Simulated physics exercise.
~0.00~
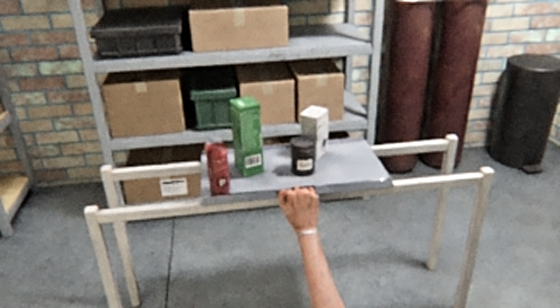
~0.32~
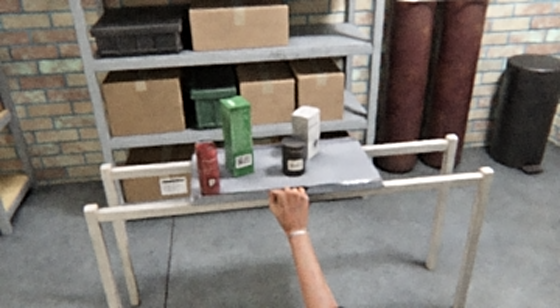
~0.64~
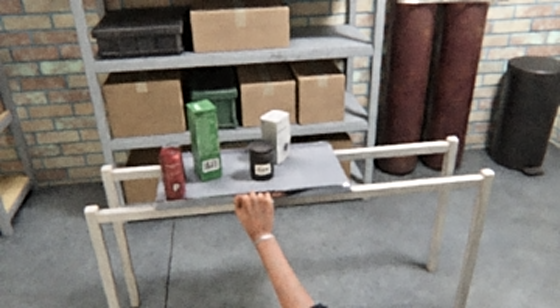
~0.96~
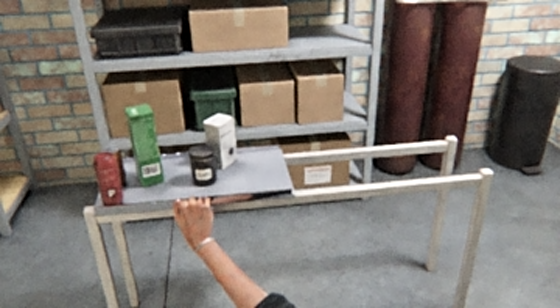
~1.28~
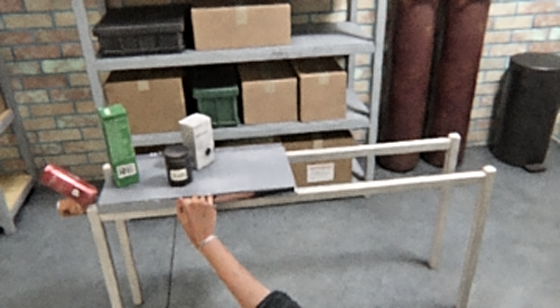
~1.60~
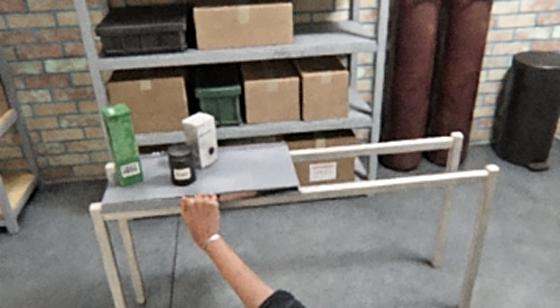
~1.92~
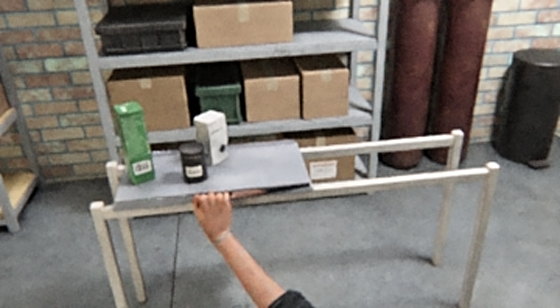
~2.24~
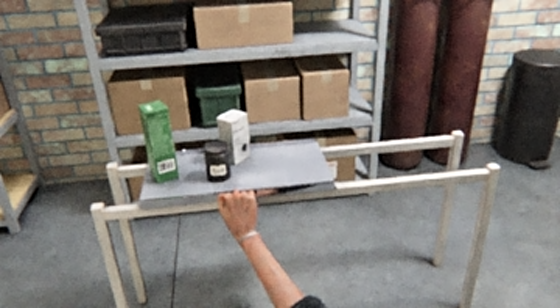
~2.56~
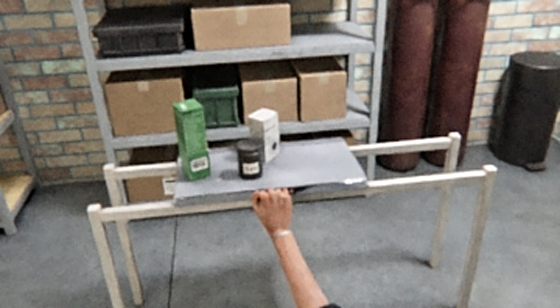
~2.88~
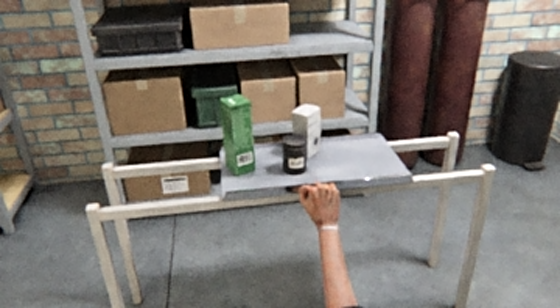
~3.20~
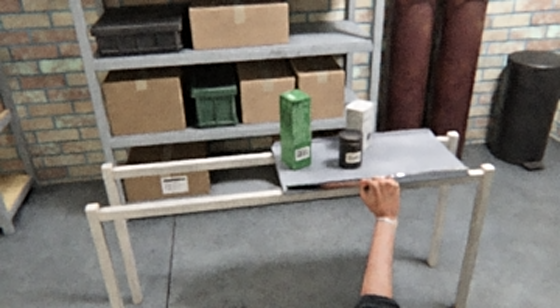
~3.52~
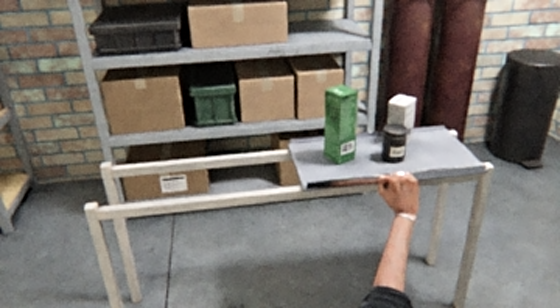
A hand slides a loaded tray left, red items fall off, then slides it right.
